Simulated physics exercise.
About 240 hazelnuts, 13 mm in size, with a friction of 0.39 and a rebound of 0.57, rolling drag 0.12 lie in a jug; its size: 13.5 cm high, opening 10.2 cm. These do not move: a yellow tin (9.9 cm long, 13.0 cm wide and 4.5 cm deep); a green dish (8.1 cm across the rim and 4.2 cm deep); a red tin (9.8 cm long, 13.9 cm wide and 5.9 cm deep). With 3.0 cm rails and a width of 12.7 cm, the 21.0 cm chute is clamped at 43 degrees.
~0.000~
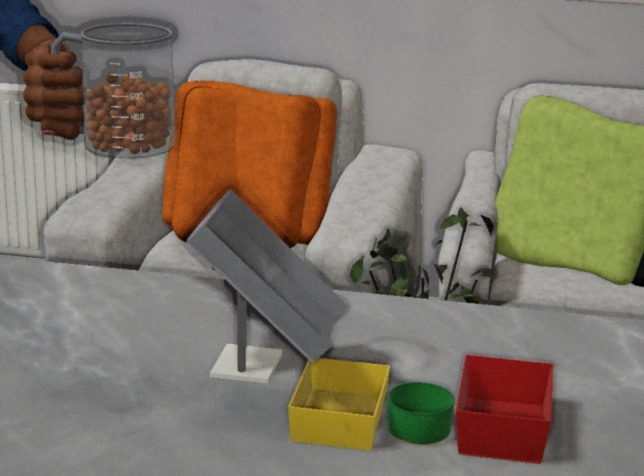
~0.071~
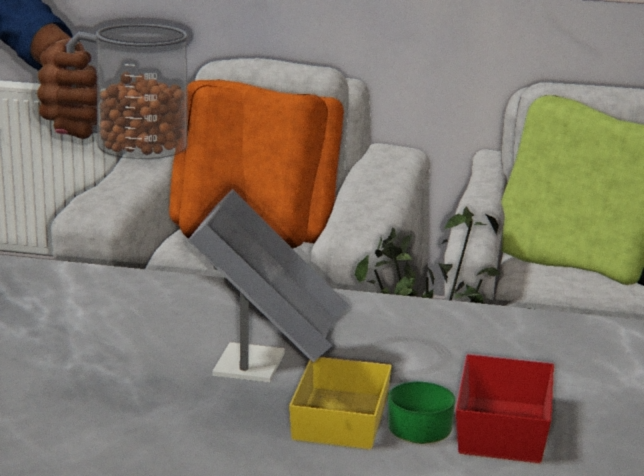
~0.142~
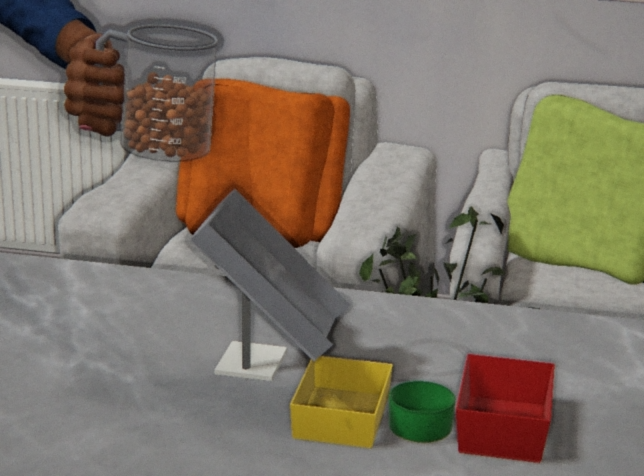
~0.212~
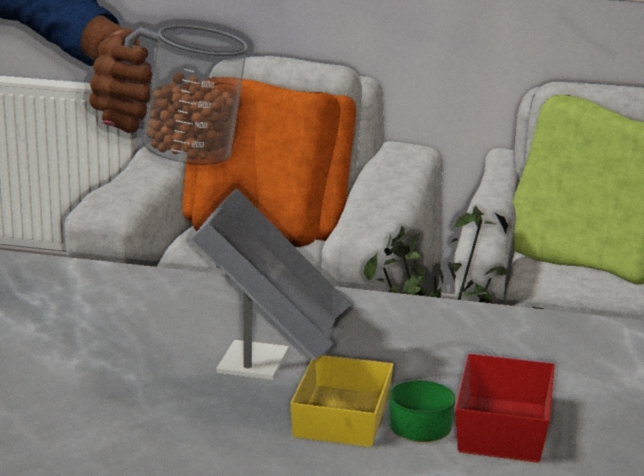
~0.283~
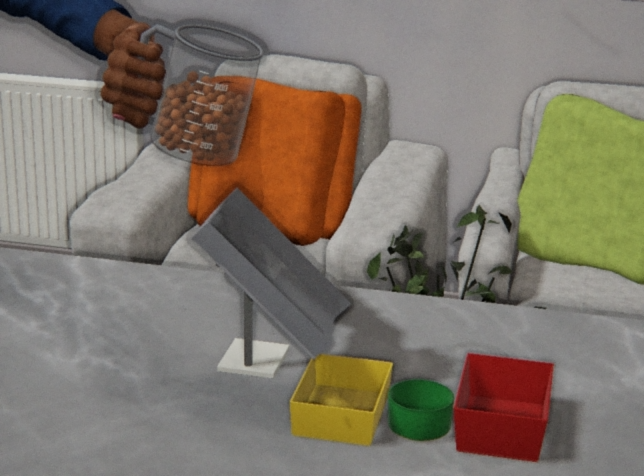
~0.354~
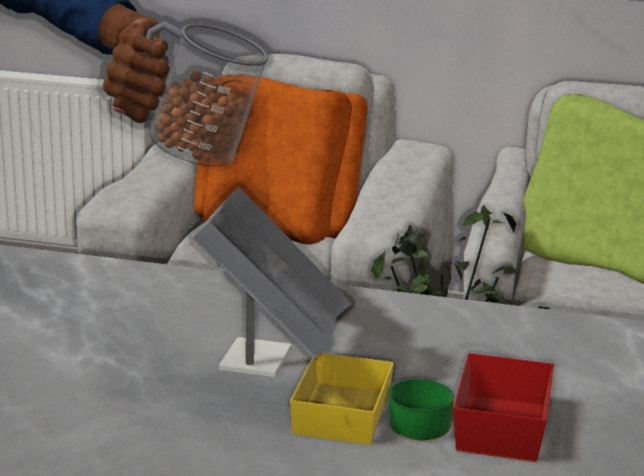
Above a gray table, a hand moves a jug of hazelnuts right and tilts it rightward.
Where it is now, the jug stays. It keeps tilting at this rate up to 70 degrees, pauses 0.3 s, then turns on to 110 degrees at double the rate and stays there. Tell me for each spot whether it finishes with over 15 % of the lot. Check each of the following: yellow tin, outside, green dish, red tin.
Yellow tin: It does; outside everything: It does; green dish: It does; red tin: It does not.
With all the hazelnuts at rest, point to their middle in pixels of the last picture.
(396, 412), give or take.
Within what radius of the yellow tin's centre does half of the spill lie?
About 20 cm.
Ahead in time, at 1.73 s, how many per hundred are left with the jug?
Roughly 100 per cent of the load is still held.
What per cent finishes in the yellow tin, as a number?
Share: Around 40 per cent.
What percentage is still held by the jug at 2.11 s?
By then, close to 85 per cent is still held.
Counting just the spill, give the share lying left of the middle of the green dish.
Near 30 in a hundred.
After 0.88 s, tilt 52 degrees; jug 100 %; middle of all pieces near (189, 109).
After 1.32 s, tilt 70 degrees; jug 100 %; middle of all pieces near (190, 107).
After 1.73 s, tilt 88 degrees; jug 100 %; middle of all pieces near (187, 101).
Then, at 2.11 s, tilt 110 degrees; jug 85 %, slope 15 %; middle of all pieces near (216, 124).
In the end, at 4.0 s, jug 0 %, red tin 5 %, yellow tin 40 %, green dish 25 %, slope 0 %, outside 25 %.
